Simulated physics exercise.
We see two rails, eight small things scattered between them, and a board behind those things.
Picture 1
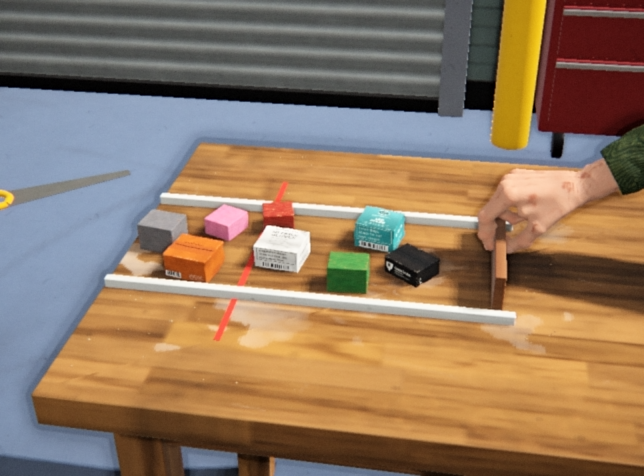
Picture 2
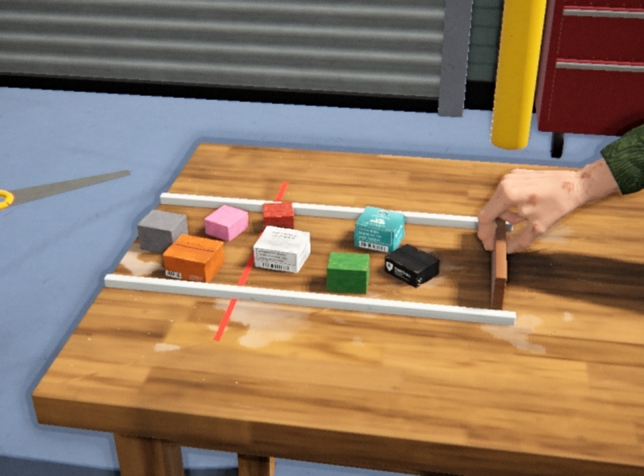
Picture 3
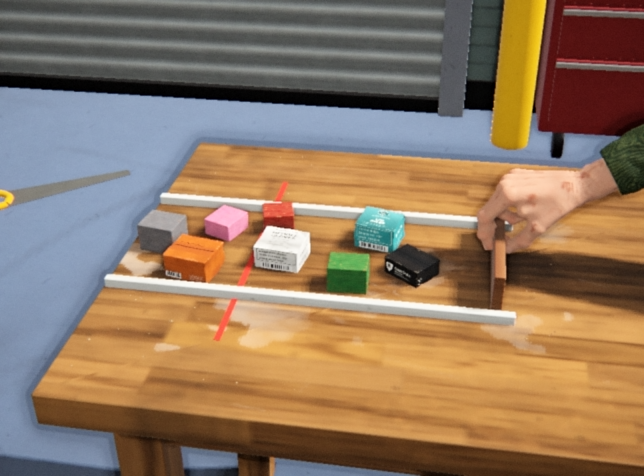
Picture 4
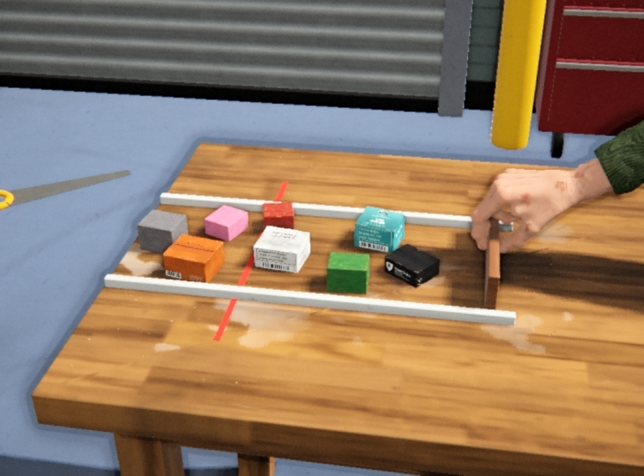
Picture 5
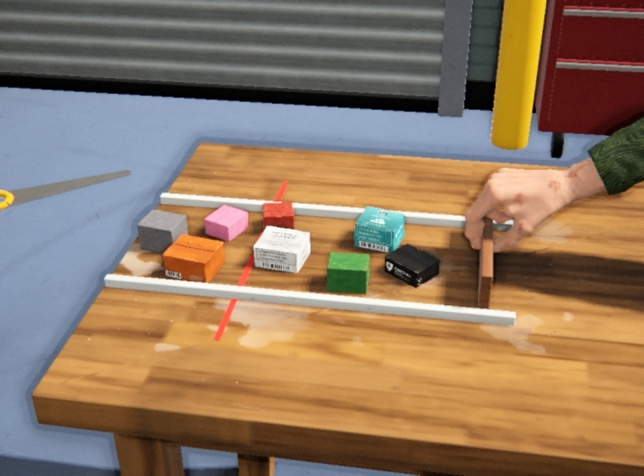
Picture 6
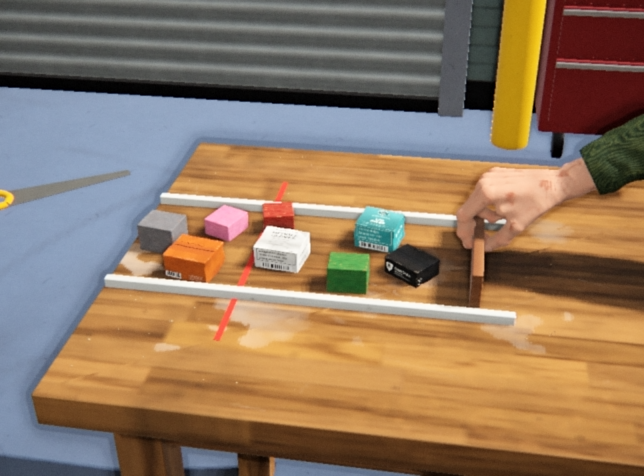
A hand in a green sleeve slides a small brown board slightly leftward between two white rails, slowly at first, while the blocks and camera stay still. The wooden workbench is seen from above at an angle, with scissors on the blue surface at left. Grey, pink, orange, red and white blocks sit left of the turquoise, green and black ones, near a red line.
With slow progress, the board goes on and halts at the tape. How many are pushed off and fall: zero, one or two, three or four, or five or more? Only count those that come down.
Fallen: Nil.
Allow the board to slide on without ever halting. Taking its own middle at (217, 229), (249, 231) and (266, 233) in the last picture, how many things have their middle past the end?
Per position: 2 / 0 / 0.
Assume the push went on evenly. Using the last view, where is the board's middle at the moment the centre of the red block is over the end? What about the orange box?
Near (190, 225), then near (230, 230).
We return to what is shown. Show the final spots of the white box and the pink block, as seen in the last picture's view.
The white box comes to rest at (190, 243), and the pink block comes to rest at (187, 221).
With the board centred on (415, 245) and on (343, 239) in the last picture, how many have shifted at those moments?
First position 1; second position 4.
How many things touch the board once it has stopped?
3 touch it.
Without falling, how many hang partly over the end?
So the number is 1.
Early on, none off yet; grey block at rest near (163, 232); orange box at rest near (194, 259); pink block at rest near (227, 223).
Finally, the number that fall off is zero.
